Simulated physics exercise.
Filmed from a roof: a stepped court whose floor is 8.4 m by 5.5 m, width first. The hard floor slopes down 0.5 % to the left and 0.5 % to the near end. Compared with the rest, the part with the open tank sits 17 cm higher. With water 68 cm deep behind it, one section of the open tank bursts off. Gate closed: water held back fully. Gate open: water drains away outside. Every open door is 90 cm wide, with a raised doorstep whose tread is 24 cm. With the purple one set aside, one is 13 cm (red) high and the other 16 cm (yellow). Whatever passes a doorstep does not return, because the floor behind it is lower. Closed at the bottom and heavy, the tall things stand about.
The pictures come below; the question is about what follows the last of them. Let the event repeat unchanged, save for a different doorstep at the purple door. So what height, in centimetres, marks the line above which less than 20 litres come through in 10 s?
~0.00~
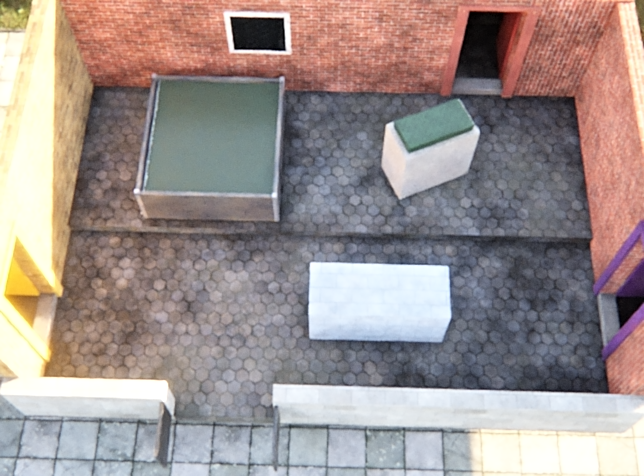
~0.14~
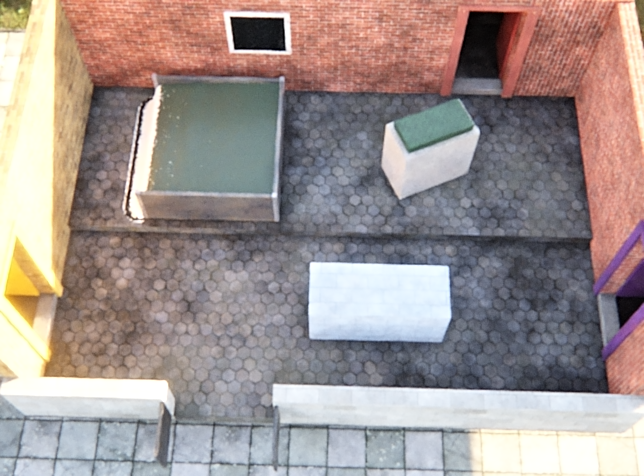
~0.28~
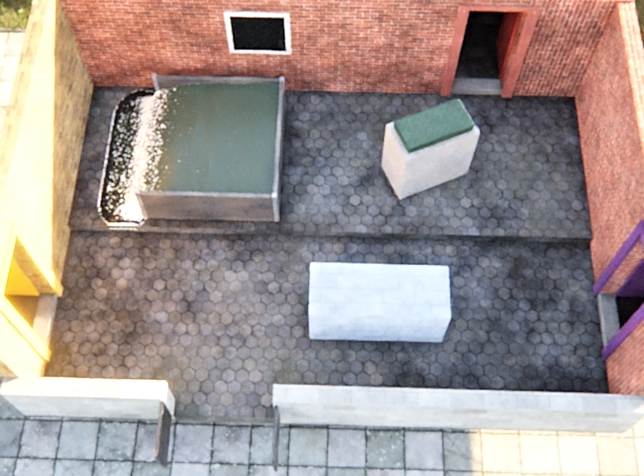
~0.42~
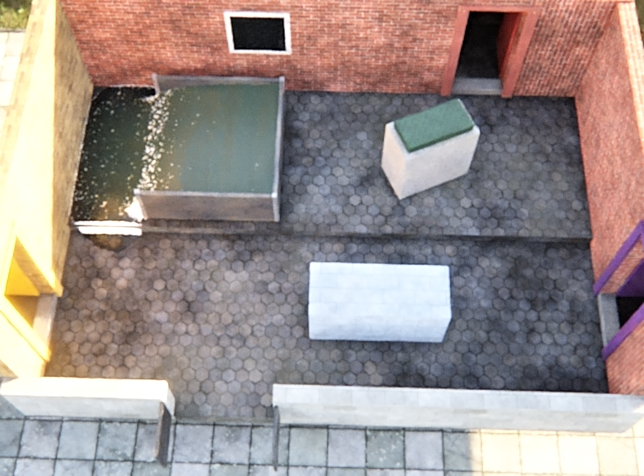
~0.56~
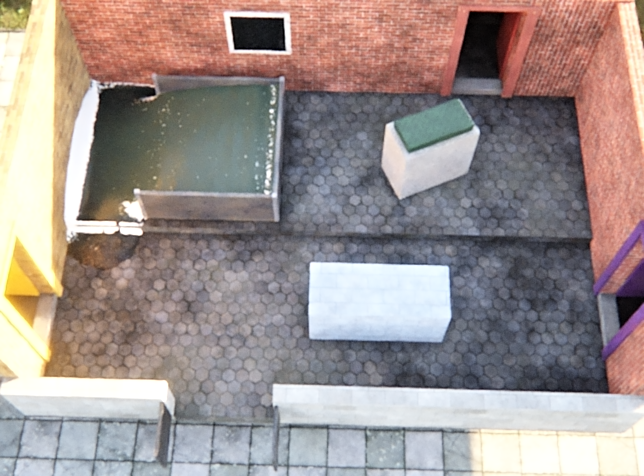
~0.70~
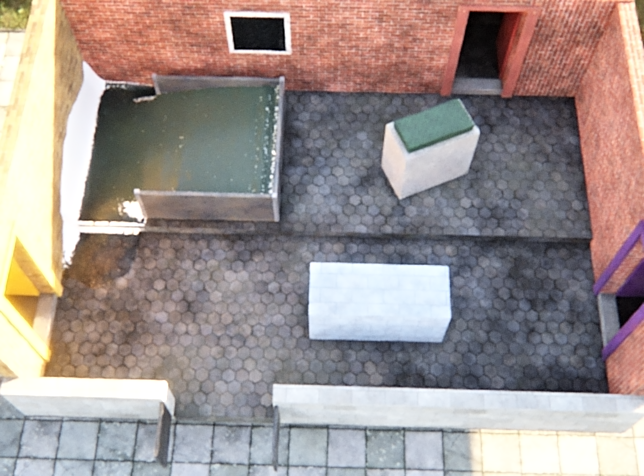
The line is at about 5.5 cm of height.
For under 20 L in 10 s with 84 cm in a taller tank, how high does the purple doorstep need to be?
Around 9.0 cm high.
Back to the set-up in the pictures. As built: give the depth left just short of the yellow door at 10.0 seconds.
Some 11.0 centimetres.
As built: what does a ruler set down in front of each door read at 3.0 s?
In cm: Red 2, yellow 14, purple 0.
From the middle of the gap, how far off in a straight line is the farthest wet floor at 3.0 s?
Near 5.6 m, more or less.
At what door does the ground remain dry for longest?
The purple door.
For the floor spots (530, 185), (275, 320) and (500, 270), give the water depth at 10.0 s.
In that order: 2, 9 and 8 cm.
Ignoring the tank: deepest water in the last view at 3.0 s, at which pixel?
Near pixel (43, 383).
After 1.4 s water covers 15 % of the floor, deepest (60 cm) near (94, 90); it has not reached the purple door.
After 3.0 s water covers 35 % of the floor, deepest (43 cm) near (43, 383); it has not reached the purple door.
After 10.0 s water covers 90 % of the floor, deepest (18 cm) near (493, 407); 9 cm at the purple door, 0 litres in over its 12 cm doorstep.
At the purple door as built, the water arrived by 5.6 s and peaked near 10 cm at 6.0 s.
With a doorstep of 5 cm, 26 litres would have come in within the 10 s; with 6 cm, 16 litres. So under 20 litres takes about 5.5 cm.
